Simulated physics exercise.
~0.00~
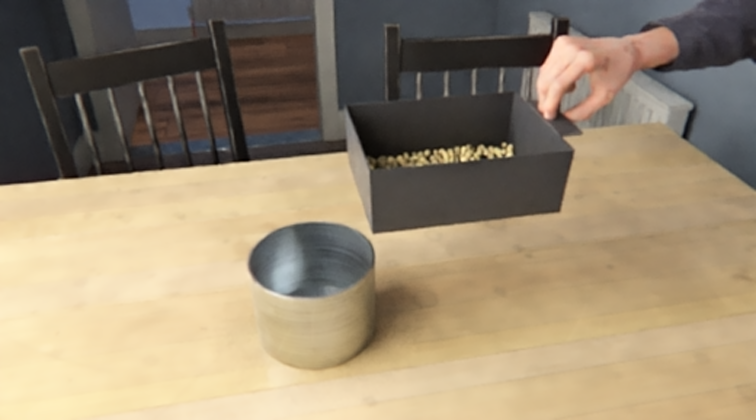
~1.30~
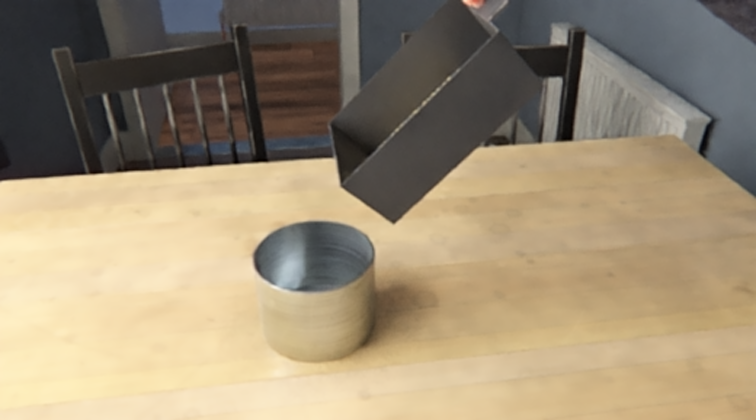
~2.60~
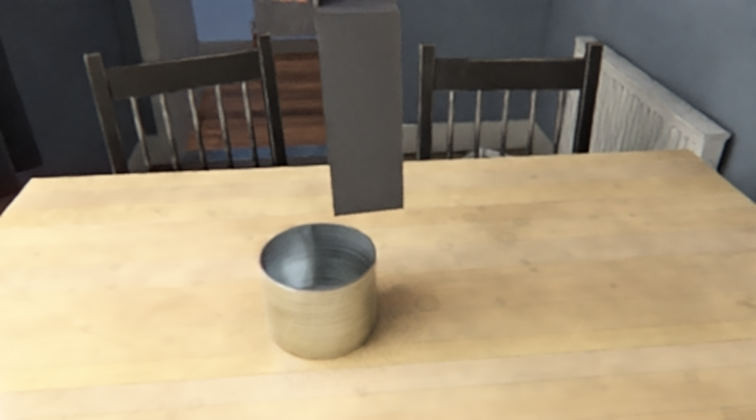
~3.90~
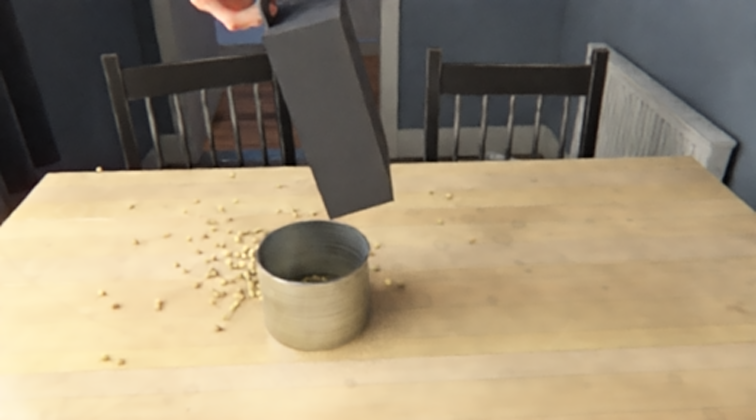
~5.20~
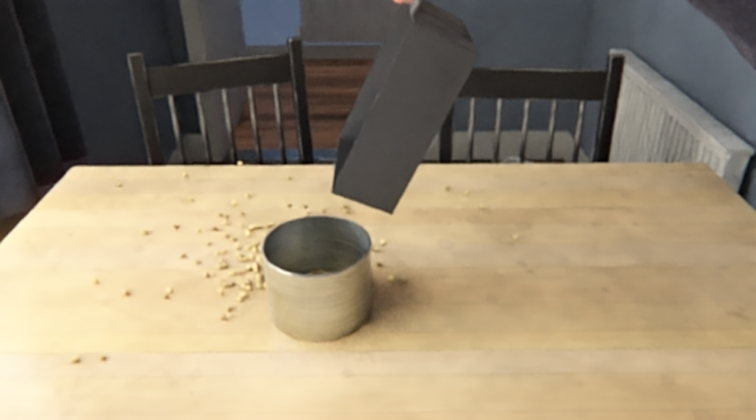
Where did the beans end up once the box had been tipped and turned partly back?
They were split between the metal pot and the tabletop around it, with a good share in each and hardly any, if any, left in the box.
